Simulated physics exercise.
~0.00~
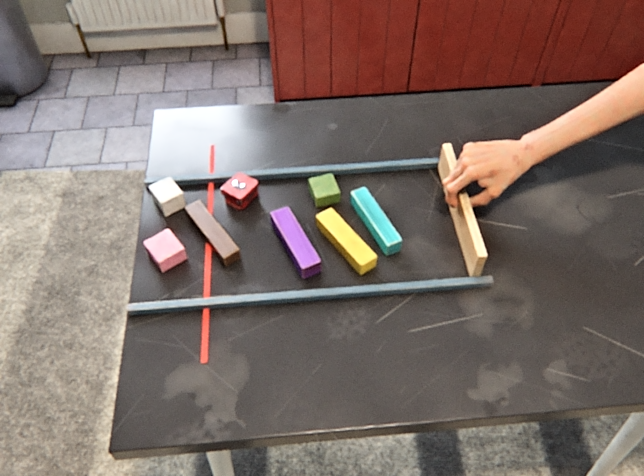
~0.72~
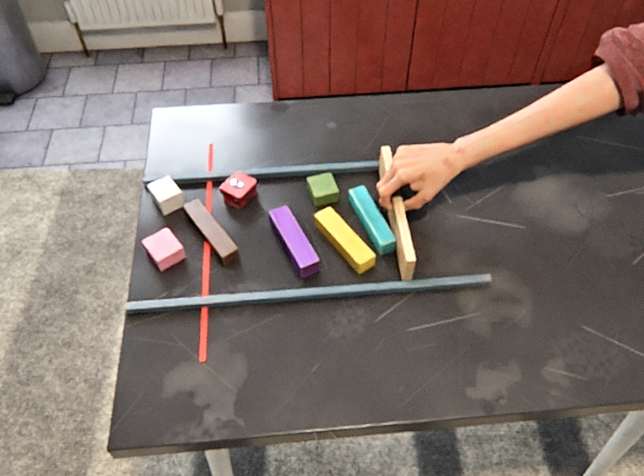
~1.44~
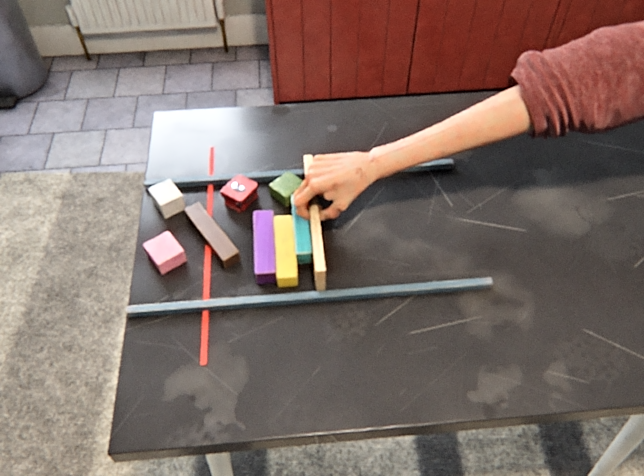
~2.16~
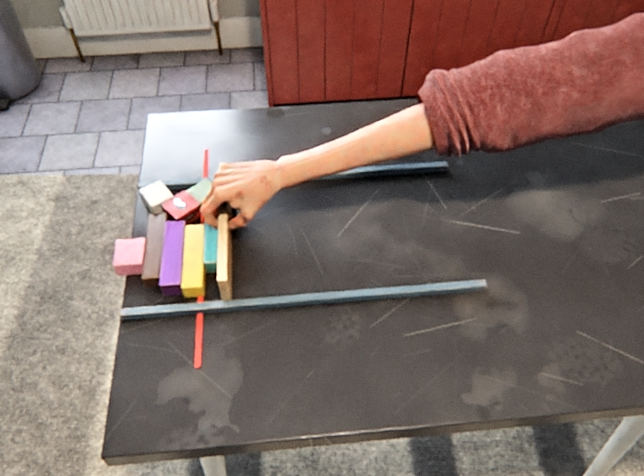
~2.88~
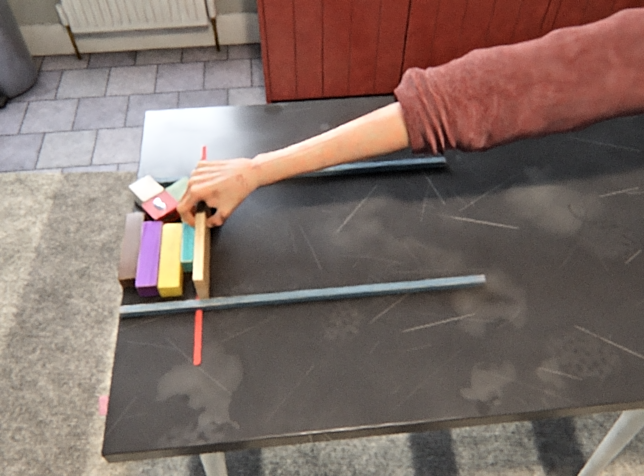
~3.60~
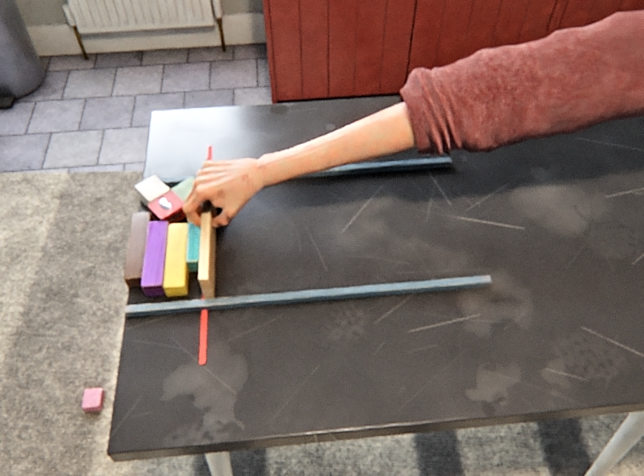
A hand grips an upright wooden board at the right end of two blue-grey rails on a dark, scratched table, seen from above with a red cupboard and radiator behind. Purple, yellow, turquoise and brown bars lie leftward, with green, red, white and pink blocks near a red tape strip. The board slides left, gathering the turquoise, yellow and purple bars into a row. They press the brown bar and blocks towards the table's left edge. The pink block drops to the carpet, and the board stops around the tape with the others still on the table.
